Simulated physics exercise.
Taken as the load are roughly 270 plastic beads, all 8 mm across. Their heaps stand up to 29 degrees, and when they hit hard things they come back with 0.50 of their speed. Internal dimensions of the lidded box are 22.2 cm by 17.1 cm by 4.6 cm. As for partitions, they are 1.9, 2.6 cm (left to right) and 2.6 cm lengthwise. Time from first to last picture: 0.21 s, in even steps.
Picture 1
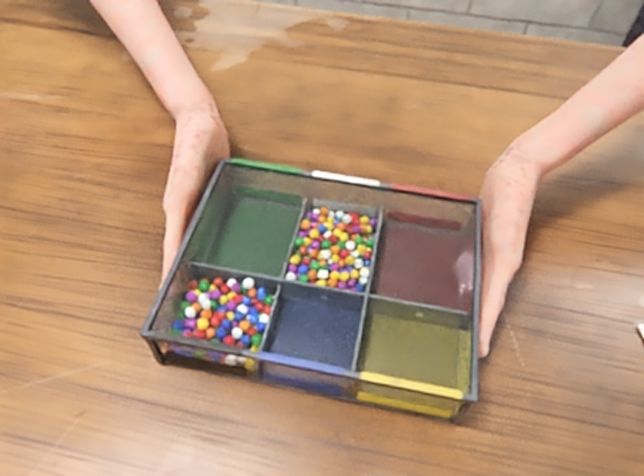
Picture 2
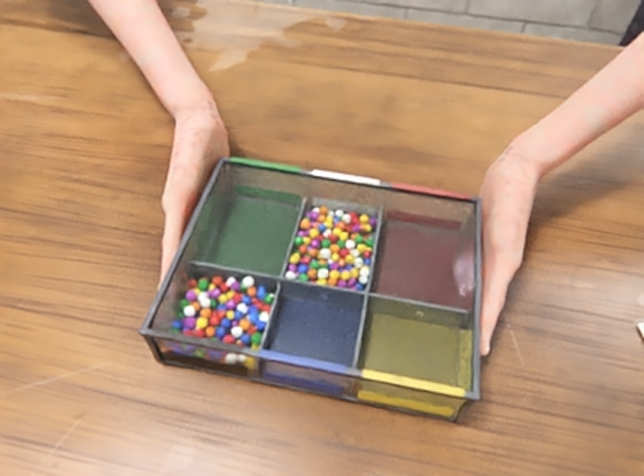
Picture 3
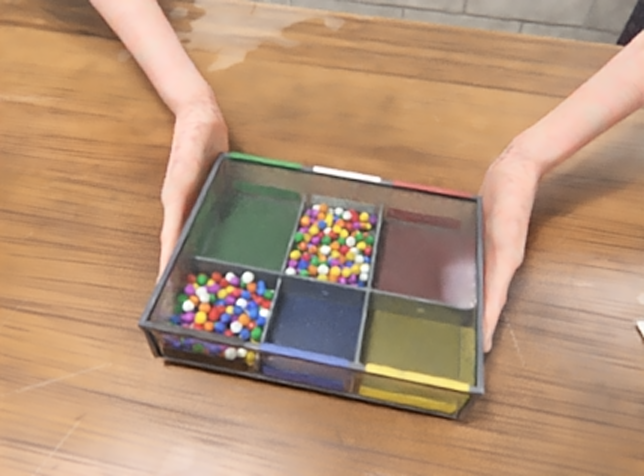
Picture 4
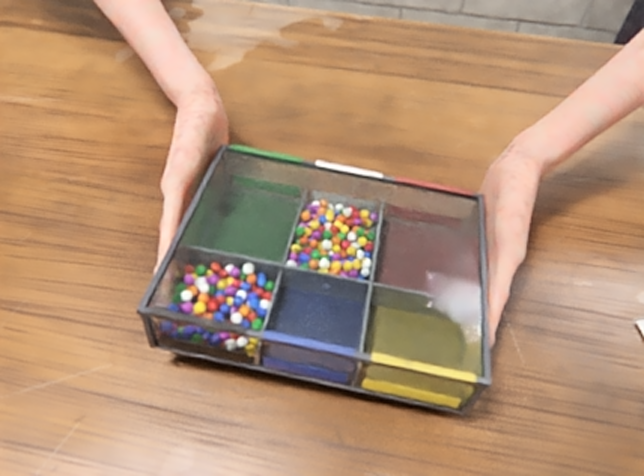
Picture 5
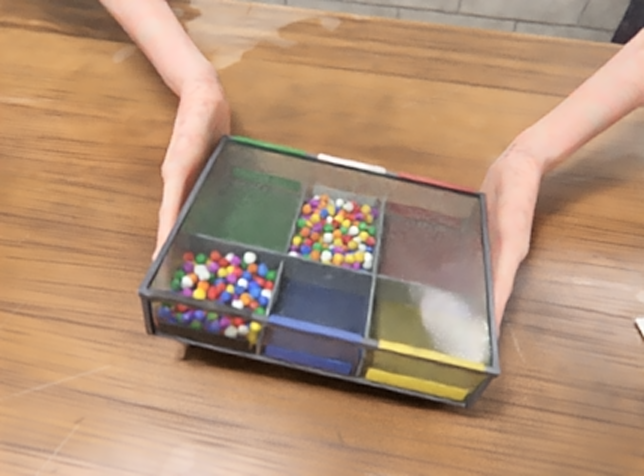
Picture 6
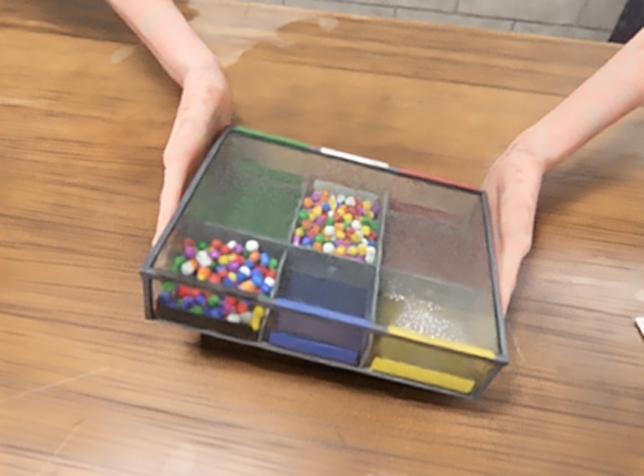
Two hands slowly tilt a lidded, divided box with colourful beads in two compartments.
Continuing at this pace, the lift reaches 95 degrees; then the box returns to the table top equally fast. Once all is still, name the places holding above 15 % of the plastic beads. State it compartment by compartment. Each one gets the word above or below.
As I see it, red compartment: Crosses the line, blue compartment: Stays behind the line, green compartment: Stays behind the line, yellow compartment: Stays behind the line, white compartment: Crosses the line, black compartment: Stays behind the line.
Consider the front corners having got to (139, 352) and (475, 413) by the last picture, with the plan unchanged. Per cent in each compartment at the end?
Result - red: 0 %; blue: 30 %; green: 0 %; yellow: 15 %; white: 10 %; black: 45 %.
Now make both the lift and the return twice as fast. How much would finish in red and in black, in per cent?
Per cent - red: 45; black: 0.
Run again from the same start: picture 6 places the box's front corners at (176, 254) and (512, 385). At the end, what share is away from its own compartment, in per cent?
Roughly 90 per cent.
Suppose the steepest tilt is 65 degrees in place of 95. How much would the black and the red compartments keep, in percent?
Shares: Black 35, red 10, per cent.
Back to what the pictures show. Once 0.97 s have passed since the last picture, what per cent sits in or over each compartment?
You'd find red at 15, blue at 5, green at 0, yellow at 0, white at 55 and black at 25 per cent.
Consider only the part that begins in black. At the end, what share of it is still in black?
Close to 0 in a hundred.
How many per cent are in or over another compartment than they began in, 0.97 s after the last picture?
Value: Close to 30 %.
Then, 0.97 s after the last picture, tilt 95 degrees; red 15 %, blue 5 %, white 55 %, black 25 %.
Then, 1.61 s after the last picture, tilt 43 degrees; red 50 %, white 45 %.
Then, 2.30 s after the last picture, tilt 0 degrees; red 55 %, white 45 %.
In the end, red 55 %, blue 0 %, green 0 %, yellow 0 %, white 45 %, black 0 %.
